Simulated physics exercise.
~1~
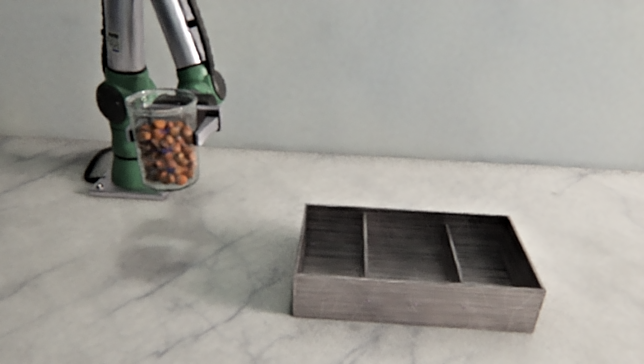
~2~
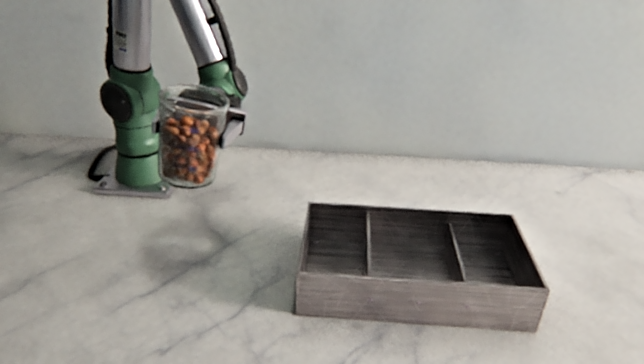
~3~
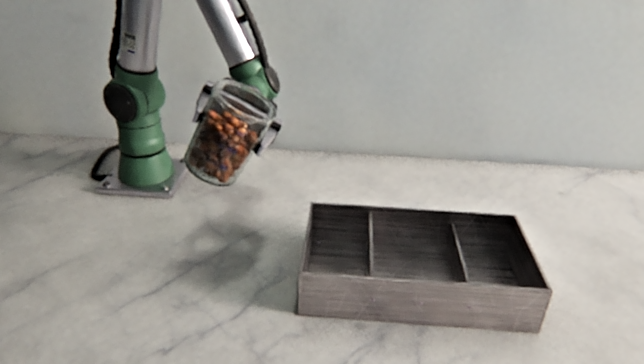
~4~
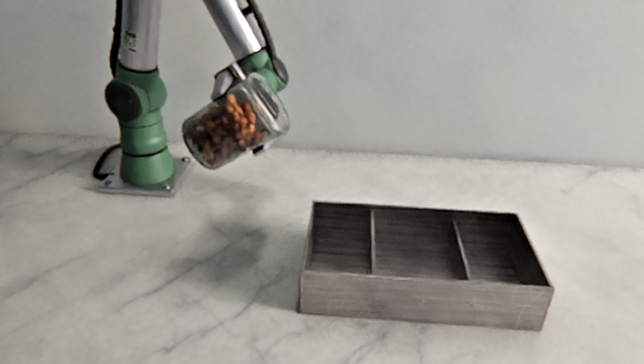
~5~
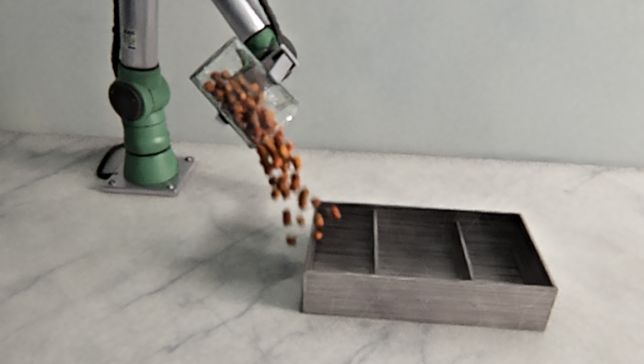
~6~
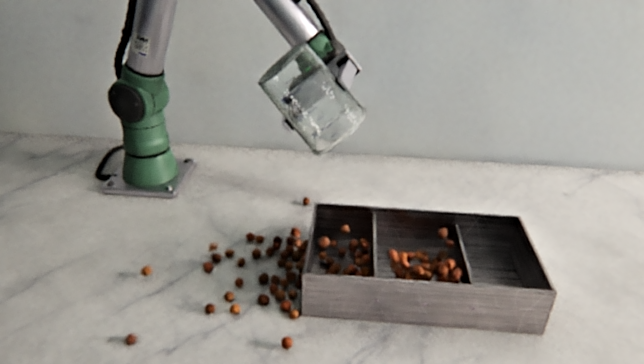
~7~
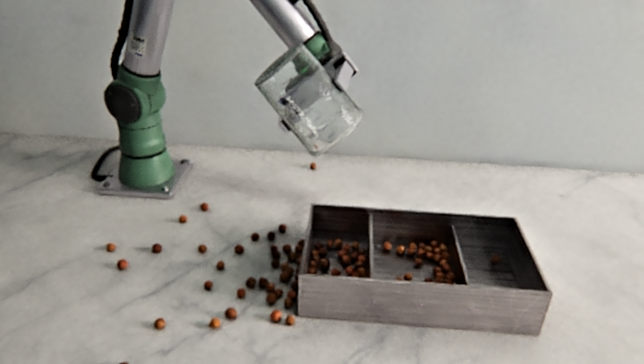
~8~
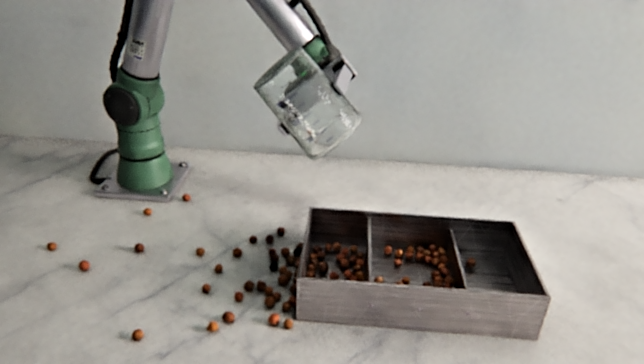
Green-jointed robot arm tipping a clear tumbler of hazelnuts over a divided grey box, many spilling across the marble surface beside it.
